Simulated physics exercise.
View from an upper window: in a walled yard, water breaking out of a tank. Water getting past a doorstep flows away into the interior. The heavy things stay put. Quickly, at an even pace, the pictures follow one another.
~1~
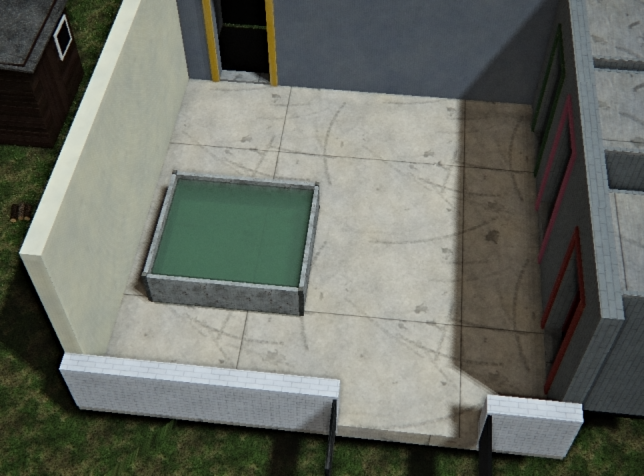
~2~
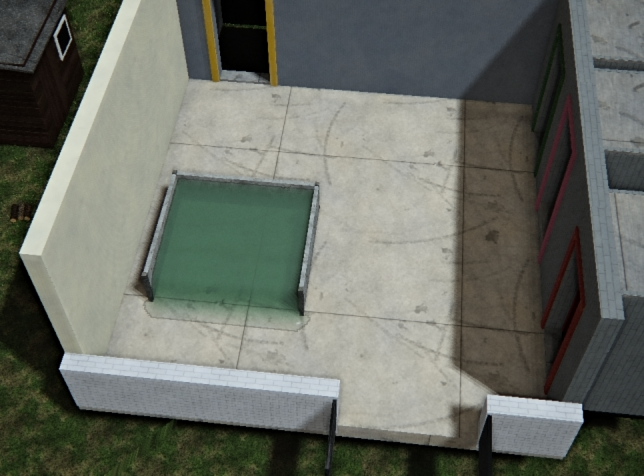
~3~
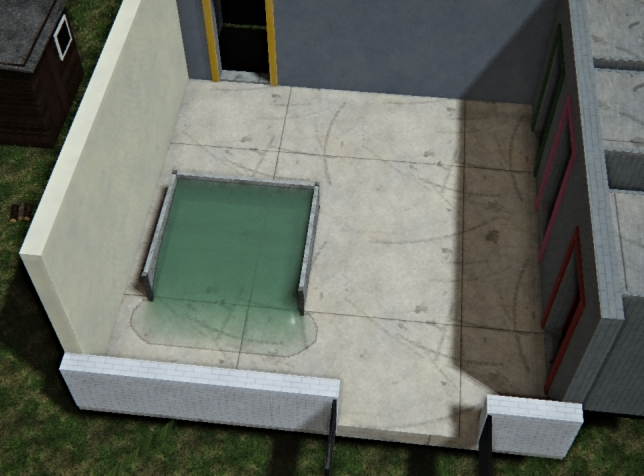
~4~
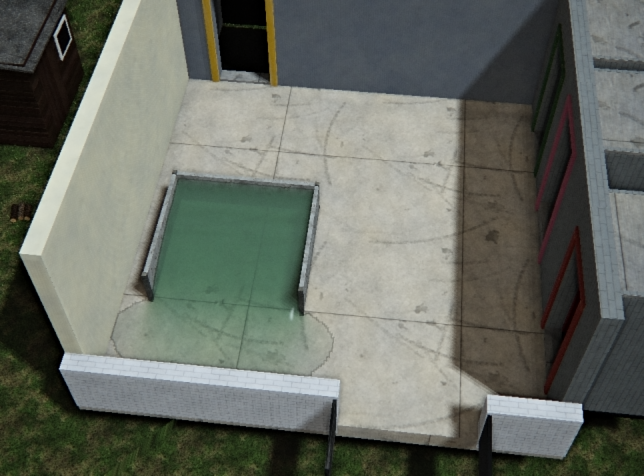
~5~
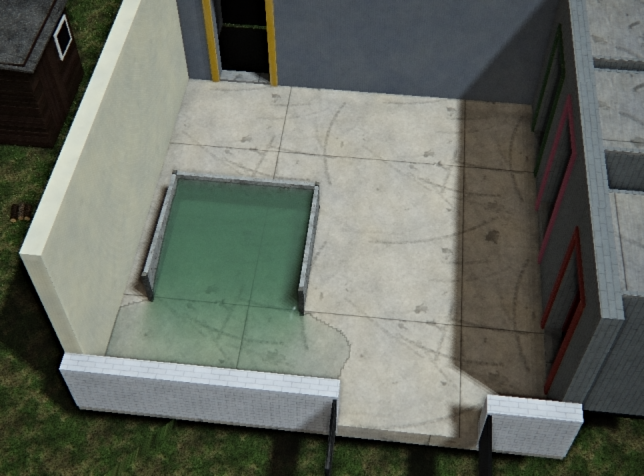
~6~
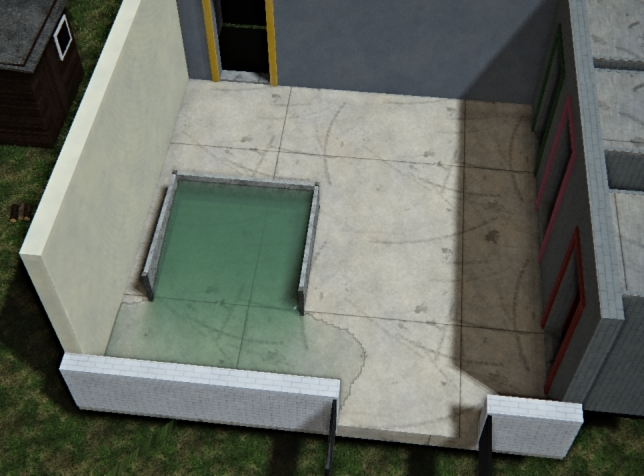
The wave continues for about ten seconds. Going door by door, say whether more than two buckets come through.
The yellow door exceeds the allowance there, the green door keeps inside the allowance there, the pink door keeps inside the allowance there, the red door exceeds the allowance there.
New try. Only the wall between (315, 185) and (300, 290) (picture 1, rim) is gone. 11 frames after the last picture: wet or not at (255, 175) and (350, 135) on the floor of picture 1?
Still dry, Still dry.
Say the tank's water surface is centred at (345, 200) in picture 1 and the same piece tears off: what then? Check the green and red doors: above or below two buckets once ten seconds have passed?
Green: Below the mark; red: Below the mark.
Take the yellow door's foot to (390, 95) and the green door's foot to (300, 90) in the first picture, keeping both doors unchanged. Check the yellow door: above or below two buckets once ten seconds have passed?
Yellow door: Falls short.
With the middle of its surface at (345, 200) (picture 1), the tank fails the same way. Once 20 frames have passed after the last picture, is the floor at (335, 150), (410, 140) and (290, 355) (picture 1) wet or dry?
Check in sequence: Still parched, still parched, soaked through.
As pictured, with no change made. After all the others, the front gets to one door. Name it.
That is the green-painted one.
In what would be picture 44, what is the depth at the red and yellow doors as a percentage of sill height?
I'd put the first at close to 180 per cent and the second at close to 150 per cent.
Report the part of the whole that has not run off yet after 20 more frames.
Around 94 in a hundred.
A moment on, water covers 15 % of the floor; the yellow door not reached, the green door not reached, the pink door not reached, the red door not reached.
Next, water covers 25 % of the floor; the yellow door not reached, the green door not reached, the pink door not reached, the red door not reached.
Then, water covers 45 % of the floor; the yellow door not reached, the green door not reached, the pink door not reached, the red door over two buckets in.
Later, water covers 70 % of the floor; the yellow door over two buckets in, the green door wet at the sill, nothing in, the pink door wet at the sill, nothing in, the red door far over two buckets in.
In the end, water covers 90 % of the floor; the yellow door over two buckets in, the green door wet at the sill, nothing in, the pink door wet at the sill, nothing in, the red door far over two buckets in.
